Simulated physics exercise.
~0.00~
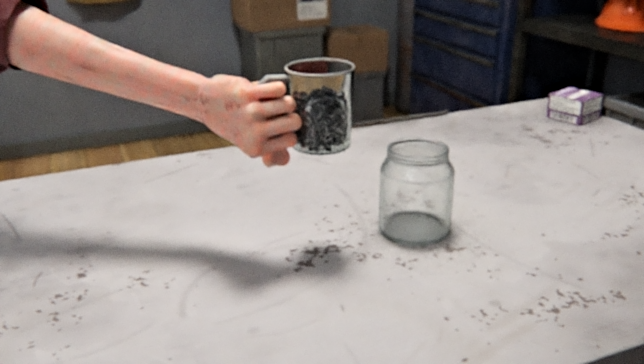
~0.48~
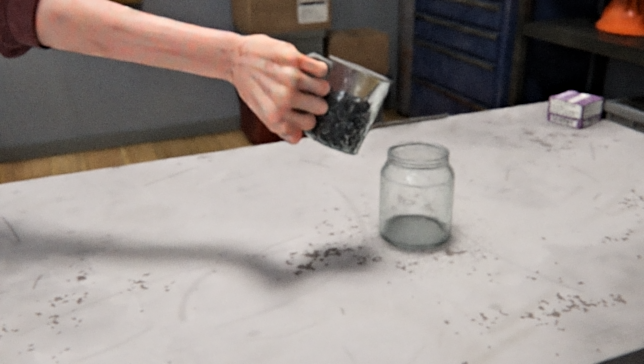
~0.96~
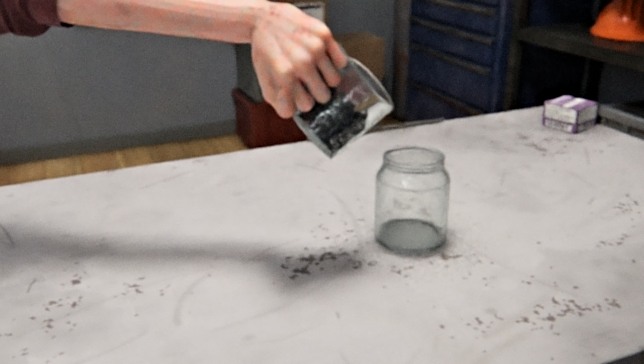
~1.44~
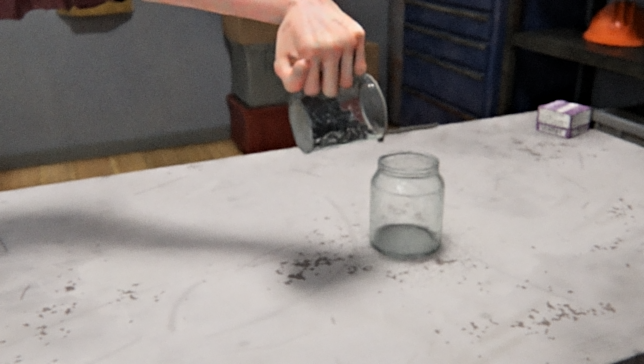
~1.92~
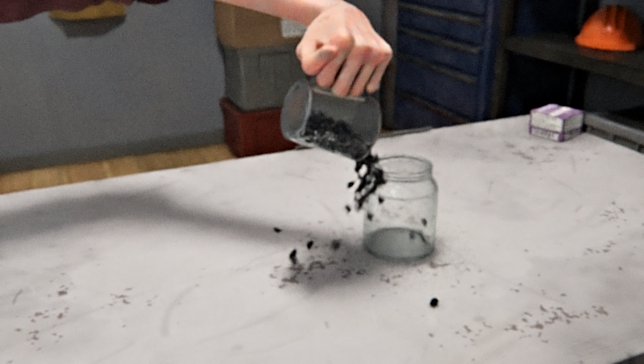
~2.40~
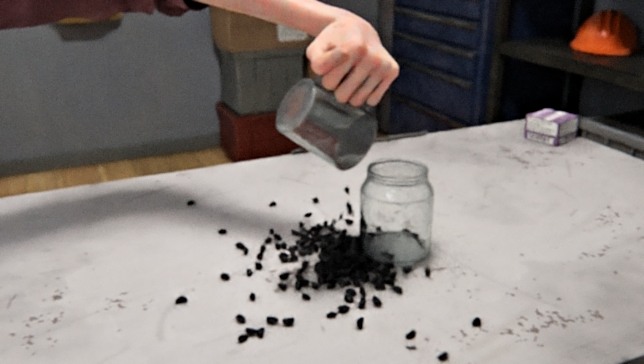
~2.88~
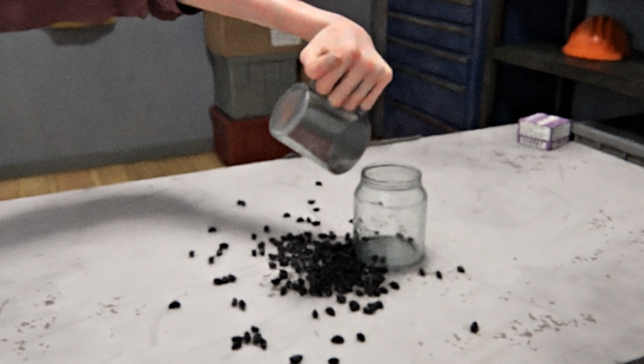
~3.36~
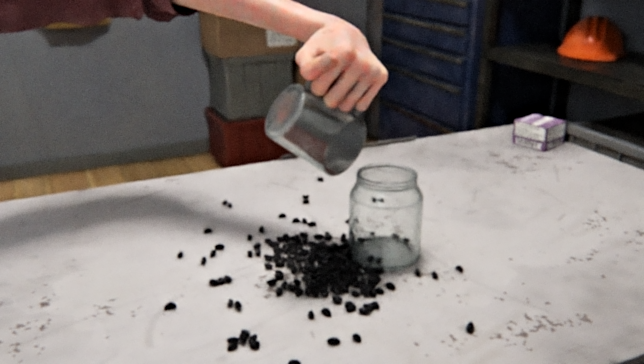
A hand reaching in from the upper left holds a see-through cup of black beans above a pale, speckled tabletop, seen from slightly above. An empty glass jar stands on the table, with a small white and purple box, dark blue drawers and an orange hard hat behind. The hand moves right and tips the cup toward the jar as the view drifts slightly right. Beans pour from the rim, mostly missing the jar and scattering across the table. The cup ends tilted and empty, still held above a dark heap beside the jar, which has caught very few.
